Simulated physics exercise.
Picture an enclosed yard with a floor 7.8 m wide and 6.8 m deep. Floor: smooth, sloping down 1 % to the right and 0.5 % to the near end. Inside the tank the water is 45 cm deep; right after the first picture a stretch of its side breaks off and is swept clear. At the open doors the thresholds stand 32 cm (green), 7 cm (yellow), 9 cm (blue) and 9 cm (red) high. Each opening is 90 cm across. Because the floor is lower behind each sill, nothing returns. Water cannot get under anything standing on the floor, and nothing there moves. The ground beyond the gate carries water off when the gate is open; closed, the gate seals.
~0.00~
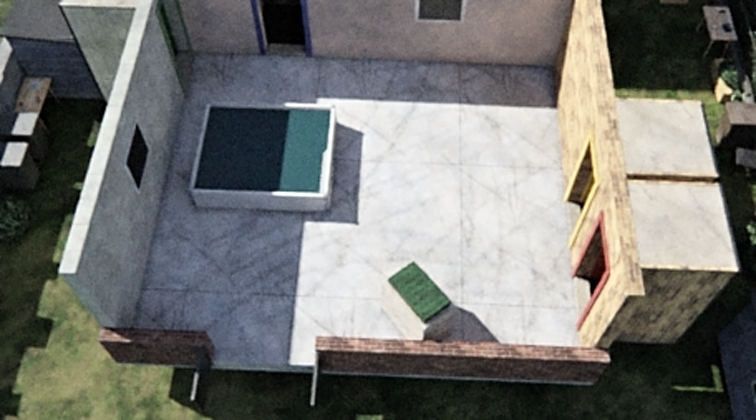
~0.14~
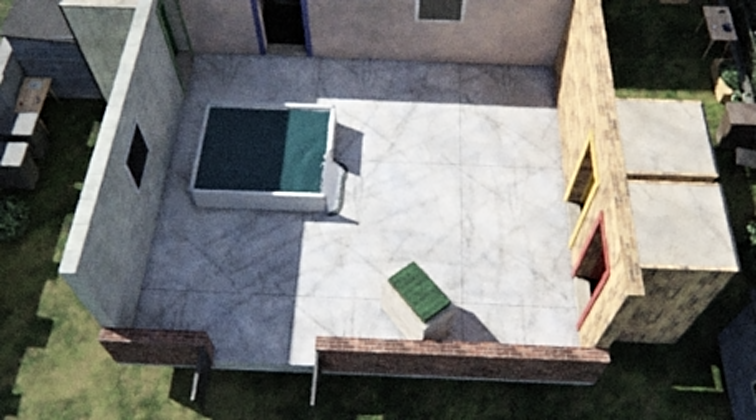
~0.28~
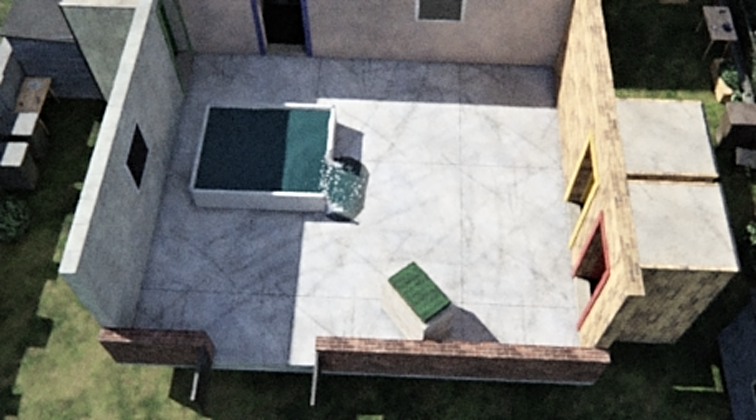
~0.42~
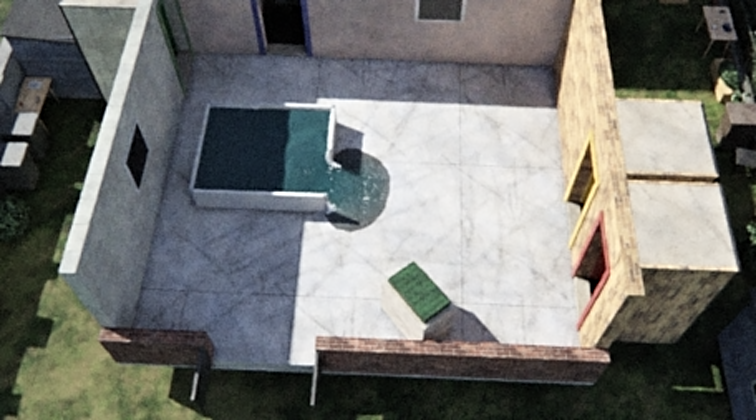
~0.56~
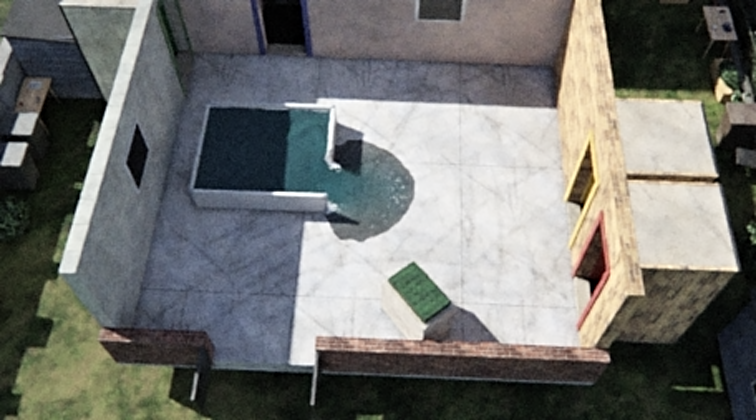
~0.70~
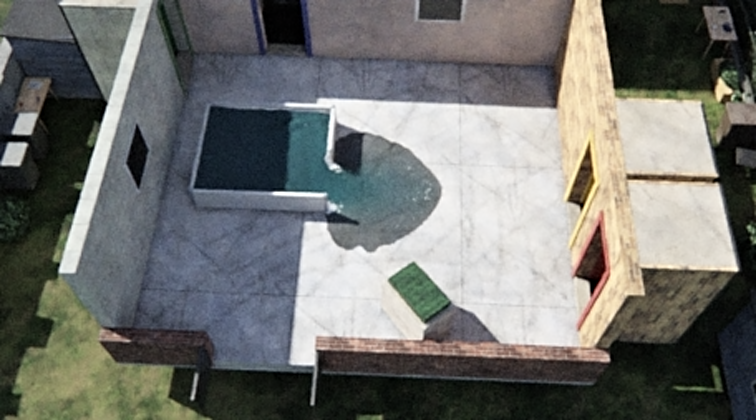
In a walled yard with a pale stone floor, the right side of a raised water tank gave way, and water poured out and spread rightward across the floor in a widening, rounded puddle.
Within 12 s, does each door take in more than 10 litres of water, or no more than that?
The green door undershoots the limit; the yellow door overshoots the limit; the blue door undershoots the limit; the red door overshoots the limit.
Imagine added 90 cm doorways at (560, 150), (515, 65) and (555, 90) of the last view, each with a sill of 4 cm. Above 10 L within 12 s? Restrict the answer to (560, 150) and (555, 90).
Taking them in order, the first gets enough and the second enough.
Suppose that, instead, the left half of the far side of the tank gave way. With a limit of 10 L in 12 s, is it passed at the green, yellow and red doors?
Door green stays within, door yellow stays within, door red stays within.
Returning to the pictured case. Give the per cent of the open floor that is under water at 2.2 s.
About 35 per cent.
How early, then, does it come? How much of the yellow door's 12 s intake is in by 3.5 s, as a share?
It comes to about 30 per cent.
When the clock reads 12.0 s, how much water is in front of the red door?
Around 8.5 cm deep.
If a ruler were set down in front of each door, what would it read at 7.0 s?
Depths in cm: Green 0, yellow 12, blue 0, red 11.
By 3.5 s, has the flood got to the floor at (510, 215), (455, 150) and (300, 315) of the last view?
Listed in sequence, the spots are drenched, drenched and bone dry.
After 1.4 s water covers 20 % of the floor and is deepest (30 cm) near (330, 201); green door not reached, yellow door not reached, blue door not reached, red door not reached.
After 2.2 s water covers 35 % of the floor and is deepest (26 cm) near (331, 193); green door not reached, yellow door 13 cm at the sill, 1 L in, blue door not reached, red door not reached.
After 3.5 s water covers 45 % of the floor and is deepest (25 cm) near (580, 364); green door not reached, yellow door 16 cm at the sill, 40 L in, blue door not reached, red door 14 cm at the sill, 7 L in.
After 7.0 s water covers 55 % of the floor and is deepest (14 cm) near (495, 360); green door not reached, yellow door 12 cm at the sill, 91 L in, blue door not reached, red door 11 cm at the sill, 35 L in.
After 12.0 s water covers 70 % of the floor and is deepest (10 cm) near (580, 364); green door not reached, yellow door 9 cm at the sill, 125 L in, blue door not reached, red door 9 cm at the sill, 49 L in.
